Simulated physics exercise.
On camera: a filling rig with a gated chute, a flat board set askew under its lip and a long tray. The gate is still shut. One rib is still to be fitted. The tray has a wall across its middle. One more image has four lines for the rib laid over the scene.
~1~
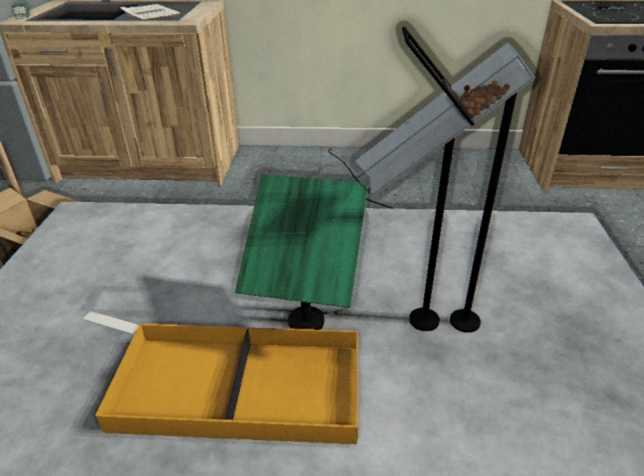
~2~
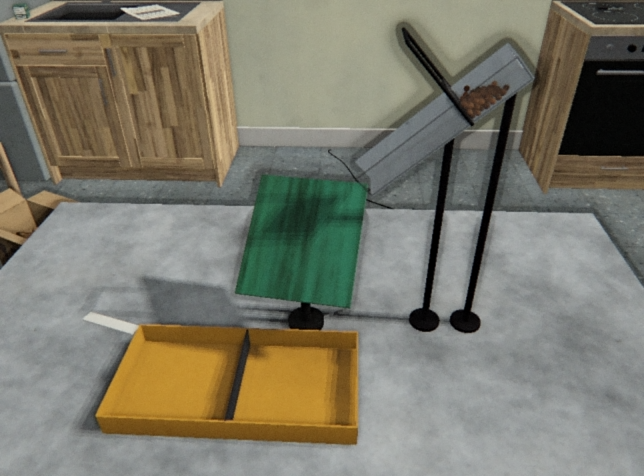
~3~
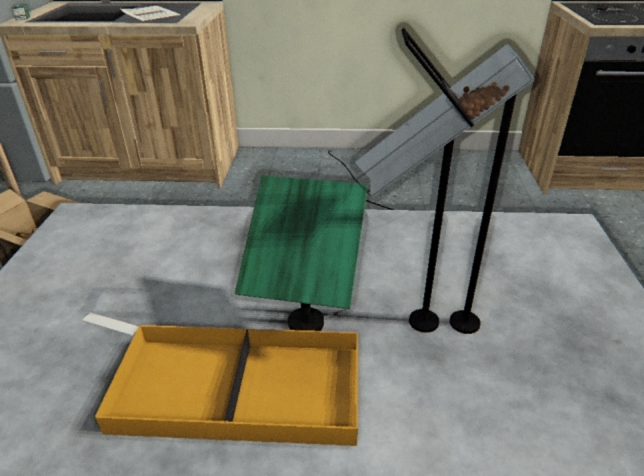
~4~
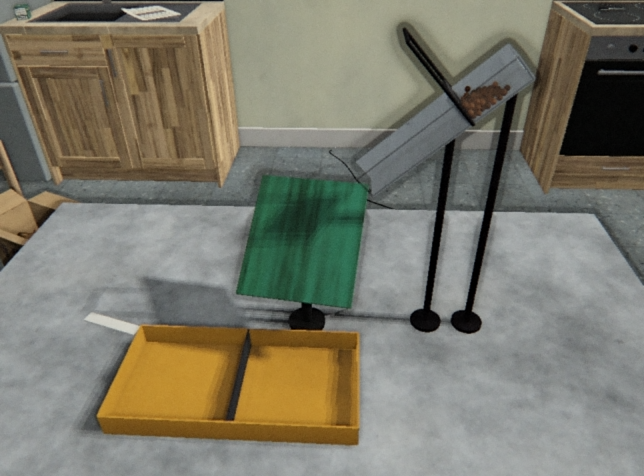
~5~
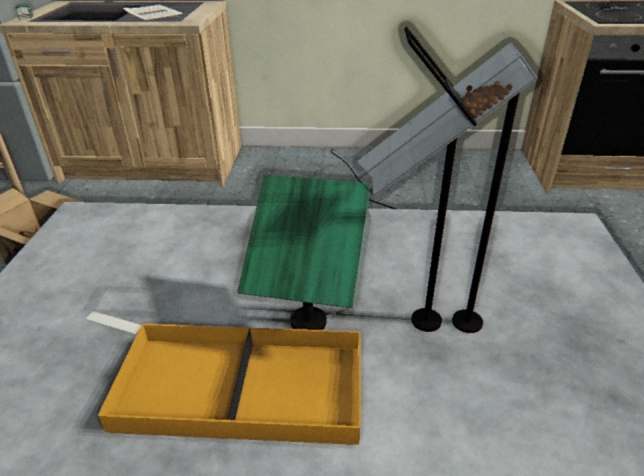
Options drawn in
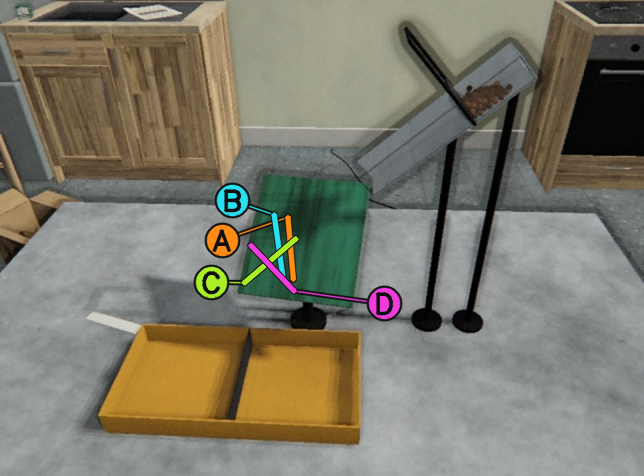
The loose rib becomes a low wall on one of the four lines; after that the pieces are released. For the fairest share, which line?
The answer is line C.
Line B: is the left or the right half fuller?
The right half.
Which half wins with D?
Right.
On the marked copy, line A from (287, 217) to (293, 279); line B from (274, 214) to (282, 275); line C from (295, 238) to (244, 282); line D from (250, 245) to (294, 291).
With A, of what is caught, a stray few in the left half, nearly all in the right.
With B, of what is caught, a stray few in the left half, nearly all in the right.
With C, of what is caught, about two thirds in the left half, about a third in the right.
With D, of what is caught, a stray few in the left half, nearly all in the right.
